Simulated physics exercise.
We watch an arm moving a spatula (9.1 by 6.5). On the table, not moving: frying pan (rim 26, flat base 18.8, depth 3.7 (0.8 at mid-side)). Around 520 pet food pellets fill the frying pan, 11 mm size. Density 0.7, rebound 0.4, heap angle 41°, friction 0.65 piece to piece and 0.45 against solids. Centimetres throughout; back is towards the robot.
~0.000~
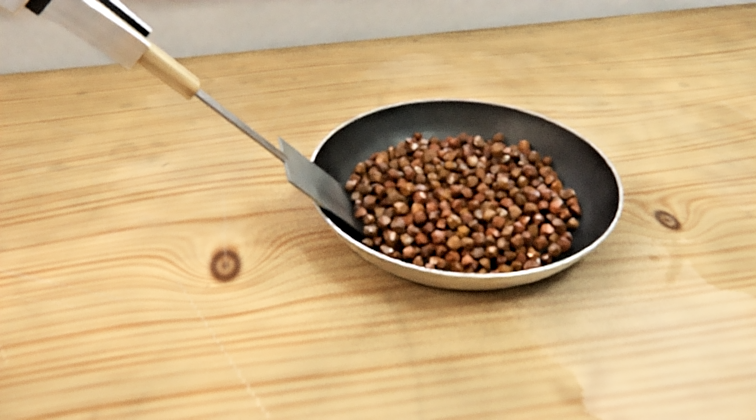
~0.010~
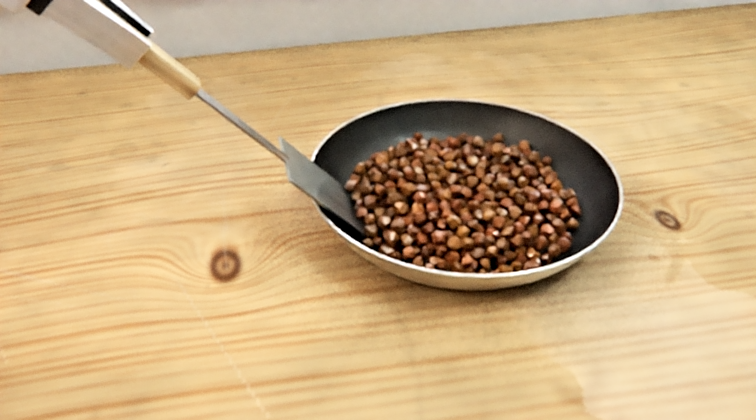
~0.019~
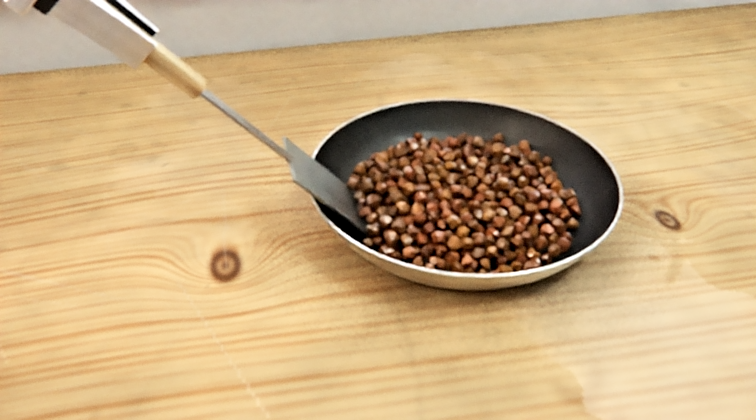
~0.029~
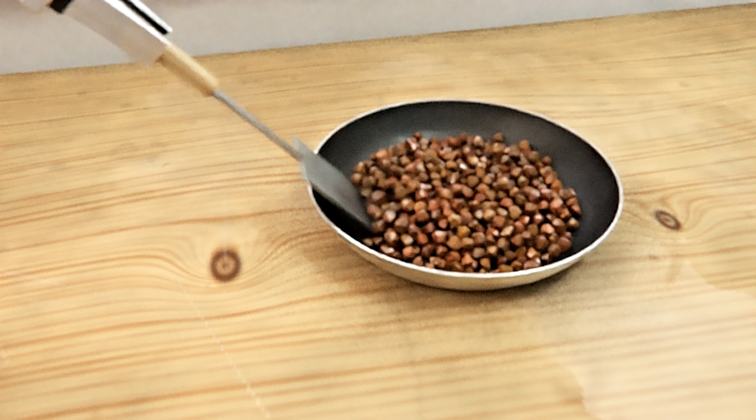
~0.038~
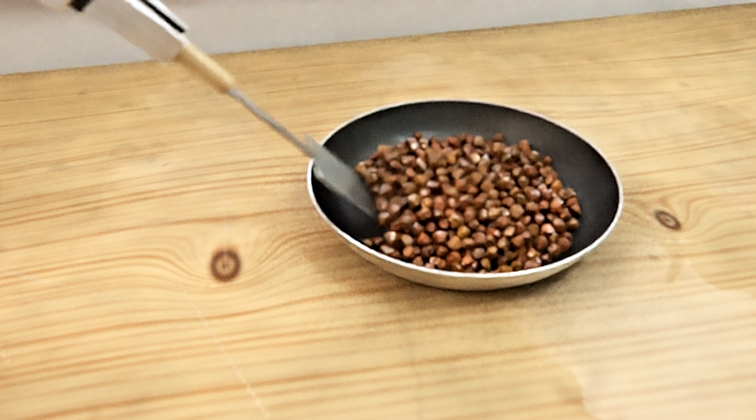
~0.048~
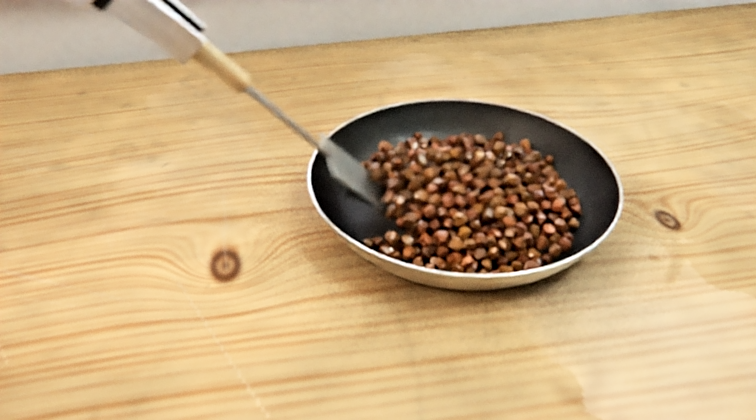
A spatula held by a robot arm slid a short way to the right inside the left edge of a dark frying pan, nudging the small brown pellets there while the pan stayed still on the wooden table.
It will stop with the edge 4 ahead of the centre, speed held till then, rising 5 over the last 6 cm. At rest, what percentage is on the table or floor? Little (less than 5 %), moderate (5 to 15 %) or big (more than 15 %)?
On the table or floor the share is moderate, 5 to 15 %.
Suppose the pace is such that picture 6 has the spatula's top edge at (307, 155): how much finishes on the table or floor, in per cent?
Some 0 per cent.
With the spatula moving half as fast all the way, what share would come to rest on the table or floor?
In that case some 0 per cent.
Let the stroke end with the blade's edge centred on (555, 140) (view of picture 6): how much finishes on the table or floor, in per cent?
Some 15 per cent.
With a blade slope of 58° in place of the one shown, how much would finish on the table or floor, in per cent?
Then about 10 per cent.
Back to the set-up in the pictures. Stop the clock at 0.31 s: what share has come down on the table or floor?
Some 6 per cent.
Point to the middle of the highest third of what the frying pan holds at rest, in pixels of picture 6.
Near (540, 174).
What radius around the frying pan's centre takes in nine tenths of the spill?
Some 50 cm.
By 0.07 s, sloping 49°, highest piece 6 above the table; 519 in the frying pan.
By 0.09 s, sloping 49°, highest piece 7 above the table; 519 in the frying pan.
By 0.31 s, sloping 49°, highest piece 9 above the table; 468 in the frying pan, 35 on the table or floor, 16 on the blade or in flight.
By 1.36 s, sloping 49°, highest piece 4 above the table; 468 in the frying pan, 51 on the table or floor.
Final count, 468 in the frying pan, 51 on the table or floor. That is 10 % on the table or floor.
